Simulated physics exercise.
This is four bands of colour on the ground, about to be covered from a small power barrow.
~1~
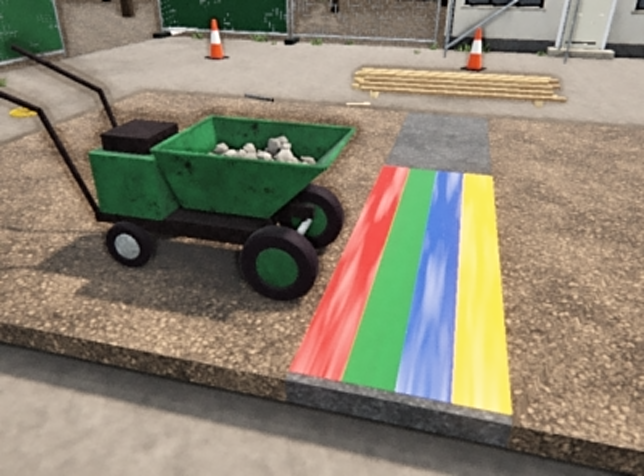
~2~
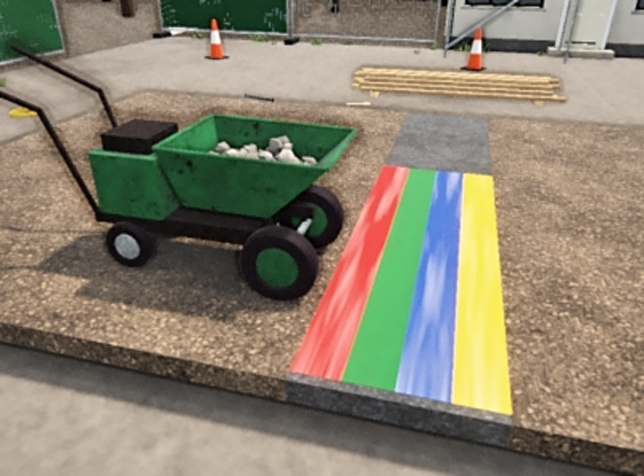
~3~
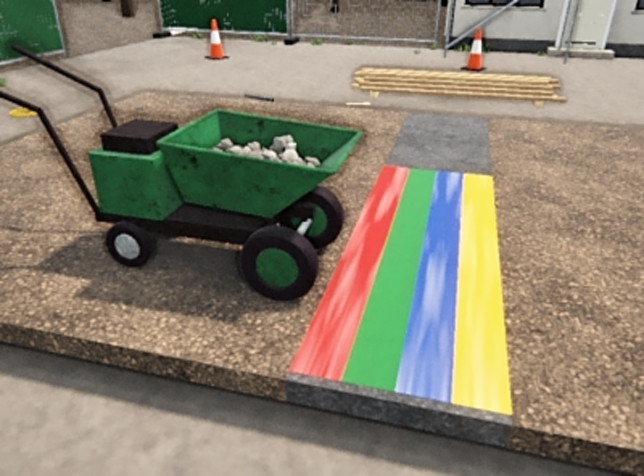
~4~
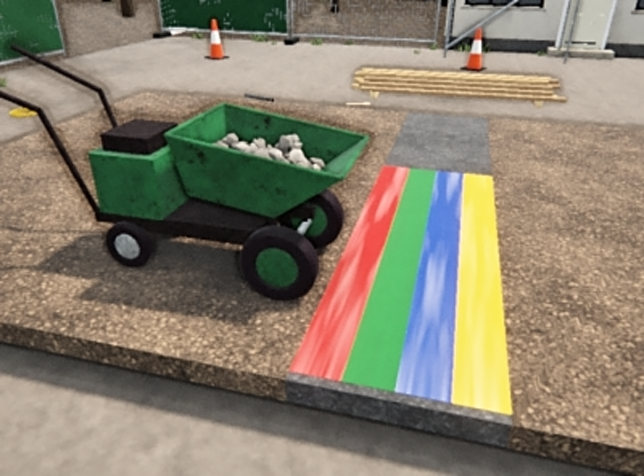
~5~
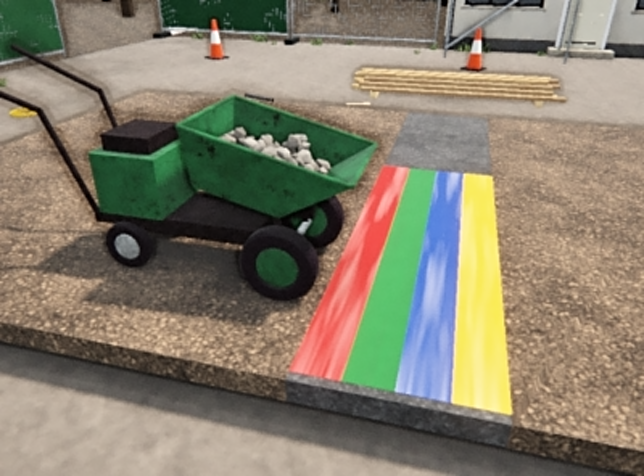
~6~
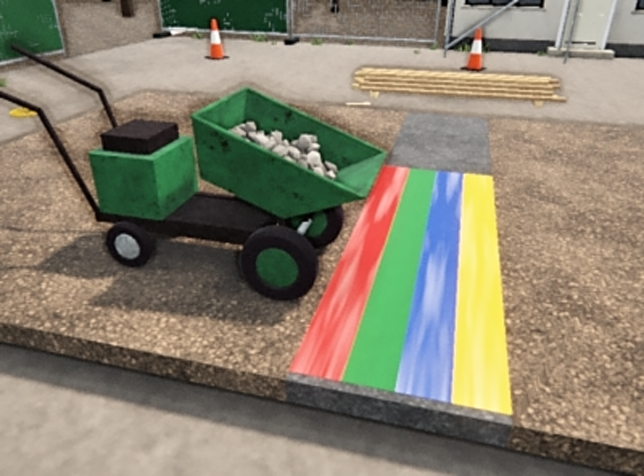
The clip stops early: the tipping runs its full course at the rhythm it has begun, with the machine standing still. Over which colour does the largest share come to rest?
The blue one gets the largest share.
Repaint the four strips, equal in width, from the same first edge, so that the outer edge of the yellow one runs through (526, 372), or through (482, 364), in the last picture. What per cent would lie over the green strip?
Near 10 % and 0 %.
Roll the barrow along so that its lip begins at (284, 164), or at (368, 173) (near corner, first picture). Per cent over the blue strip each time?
About 20 and 10 per cent.
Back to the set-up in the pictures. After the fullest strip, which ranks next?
Second comes the yellow one.
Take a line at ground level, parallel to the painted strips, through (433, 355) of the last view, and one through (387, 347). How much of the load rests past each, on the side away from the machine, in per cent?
First some 30, then 70 per cent.
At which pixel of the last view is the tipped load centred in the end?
Roughly at (440, 284).
Soon, skip tipped steeply; all in the skip.
A while on, skip tipped right over; most in the skip; a small part over the green strip; about a quarter over the blue strip; a stray few over the yellow strip.
Towards the end, skip tipped right over; about a third in the skip; a small part over the green strip; about a third over the blue strip; about a quarter over the yellow strip; a small part off the paint.
Finally, skip tipped right over; about a third in the skip; none over the red strip; a small part over the green strip; about a third over the blue strip; about a quarter over the yellow strip; a small part off the paint.
